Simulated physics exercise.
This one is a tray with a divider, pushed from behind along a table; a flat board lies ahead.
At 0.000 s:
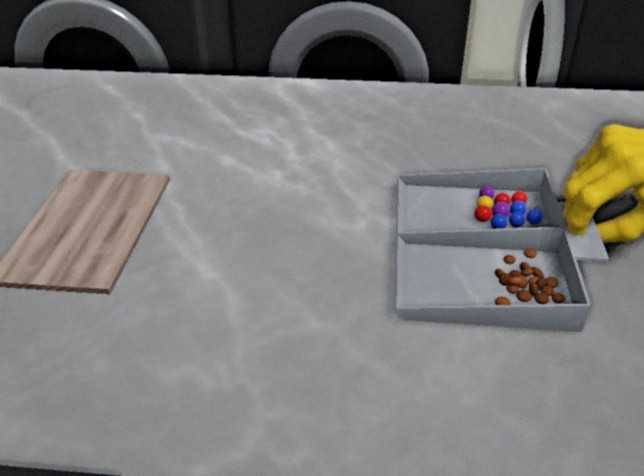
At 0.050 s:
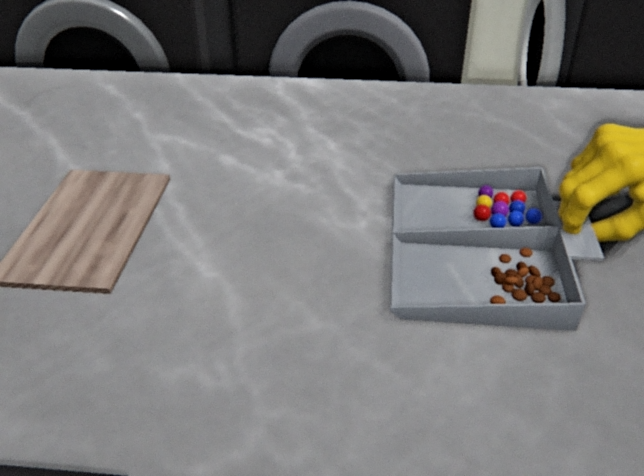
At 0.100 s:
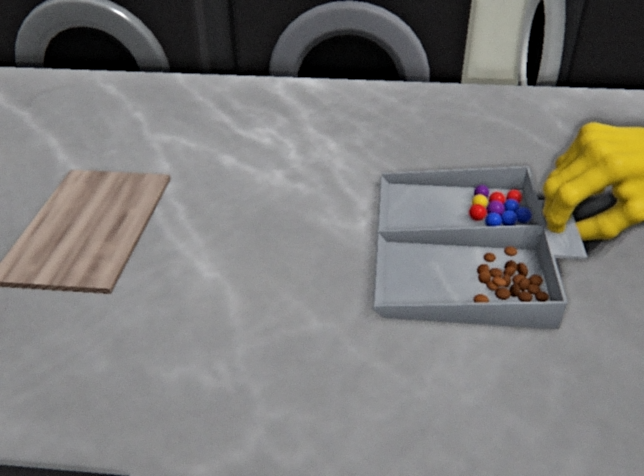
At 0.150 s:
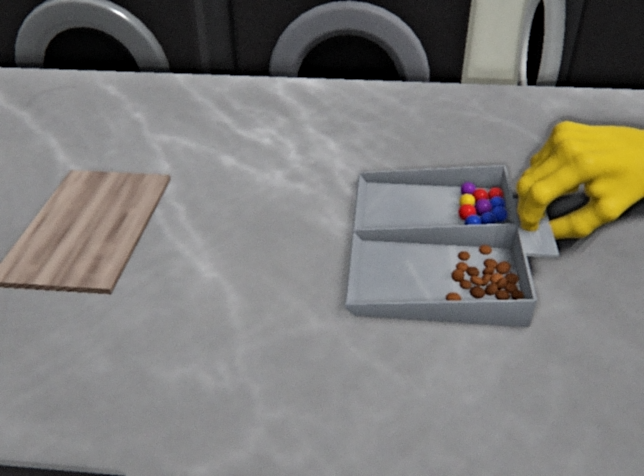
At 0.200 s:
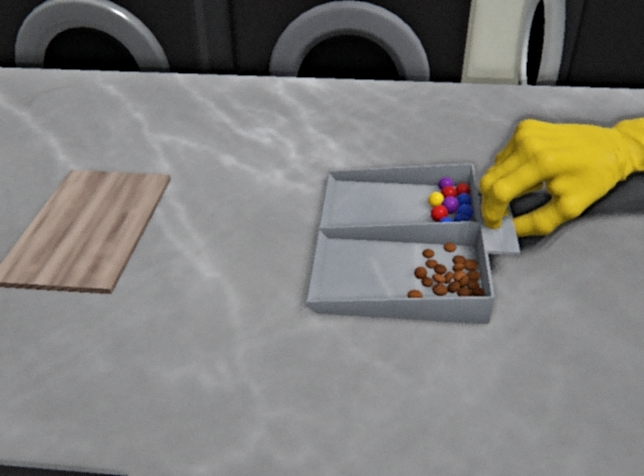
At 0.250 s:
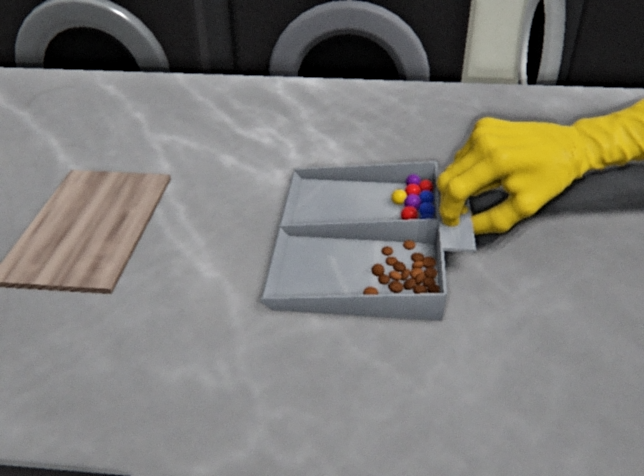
A yellow-gloved hand pushed a gray divided tray leftward across a marbled table, slowly at first, carrying colorful marbles in the far section and brown kibble in the near one, toward a flat wooden board.
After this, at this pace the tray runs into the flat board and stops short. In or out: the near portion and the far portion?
Note - near portion loses nothing, far portion sheds some pieces.
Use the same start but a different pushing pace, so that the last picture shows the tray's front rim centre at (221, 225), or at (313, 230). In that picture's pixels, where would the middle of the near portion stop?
In the first try it comes to rest at (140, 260), and in the second at (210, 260).
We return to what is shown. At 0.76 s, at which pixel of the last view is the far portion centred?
I'd put the centre somewhere around (153, 189).
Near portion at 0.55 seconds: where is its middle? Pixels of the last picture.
I'd mark it somewhere close to (193, 261).
By 0.35 s, tray still sliding, front rim near (211, 225); near portion all inside; far portion all inside.
By 0.55 s, tray stopped at the flat board; near portion all inside, moved towards the front rim; far portion all inside, moved towards the front rim.
By 0.76 s, tray stopped at the flat board; near portion all inside, moved towards the front rim; far portion roughly two thirds out of the tray.
When it is over (1.6 s), tray stopped at the flat board; near portion all inside, moved towards the front rim; far portion roughly two thirds out of the tray.
